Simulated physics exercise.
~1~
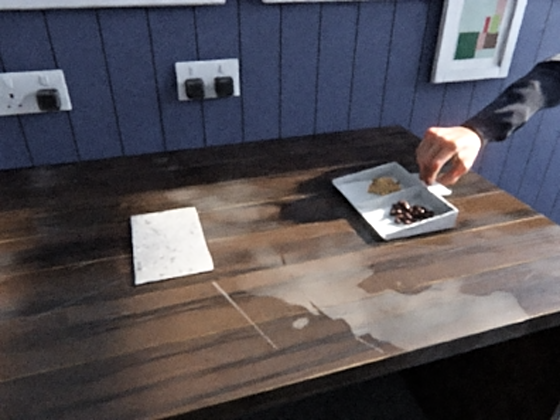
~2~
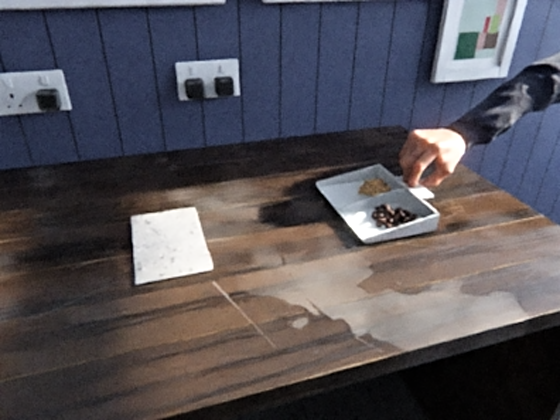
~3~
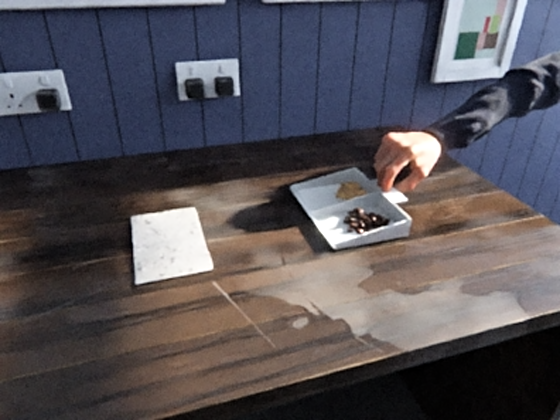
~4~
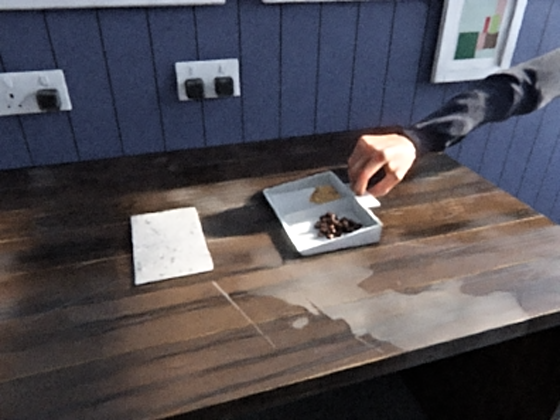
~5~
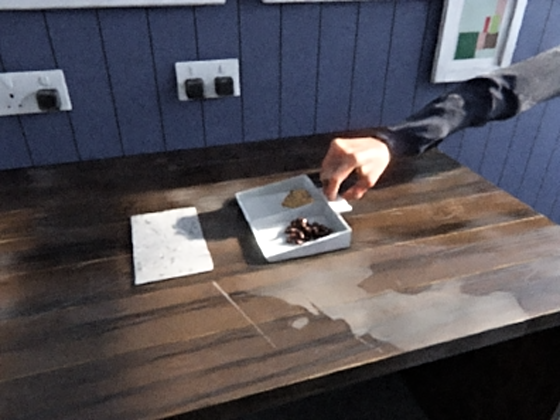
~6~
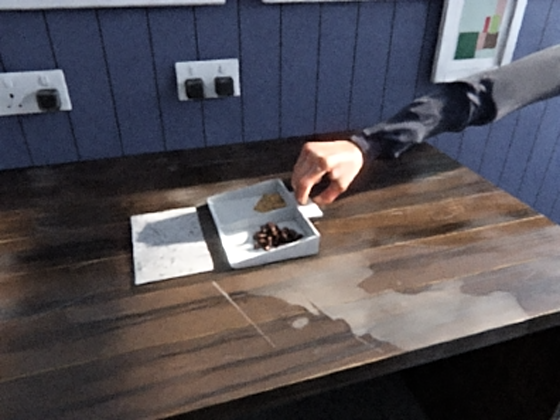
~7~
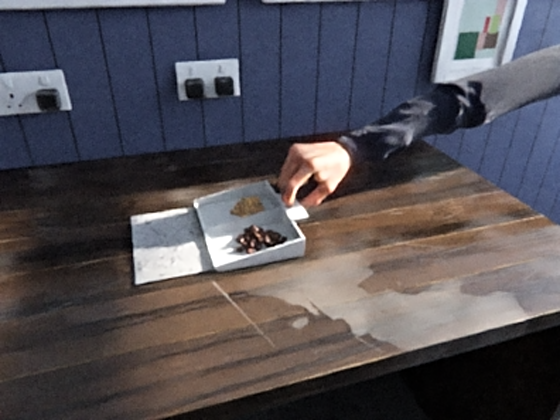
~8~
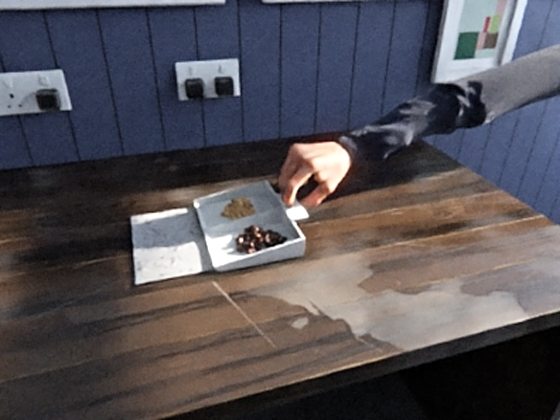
A hand slides a divided white tray left across the table until it stops against a pale slab.
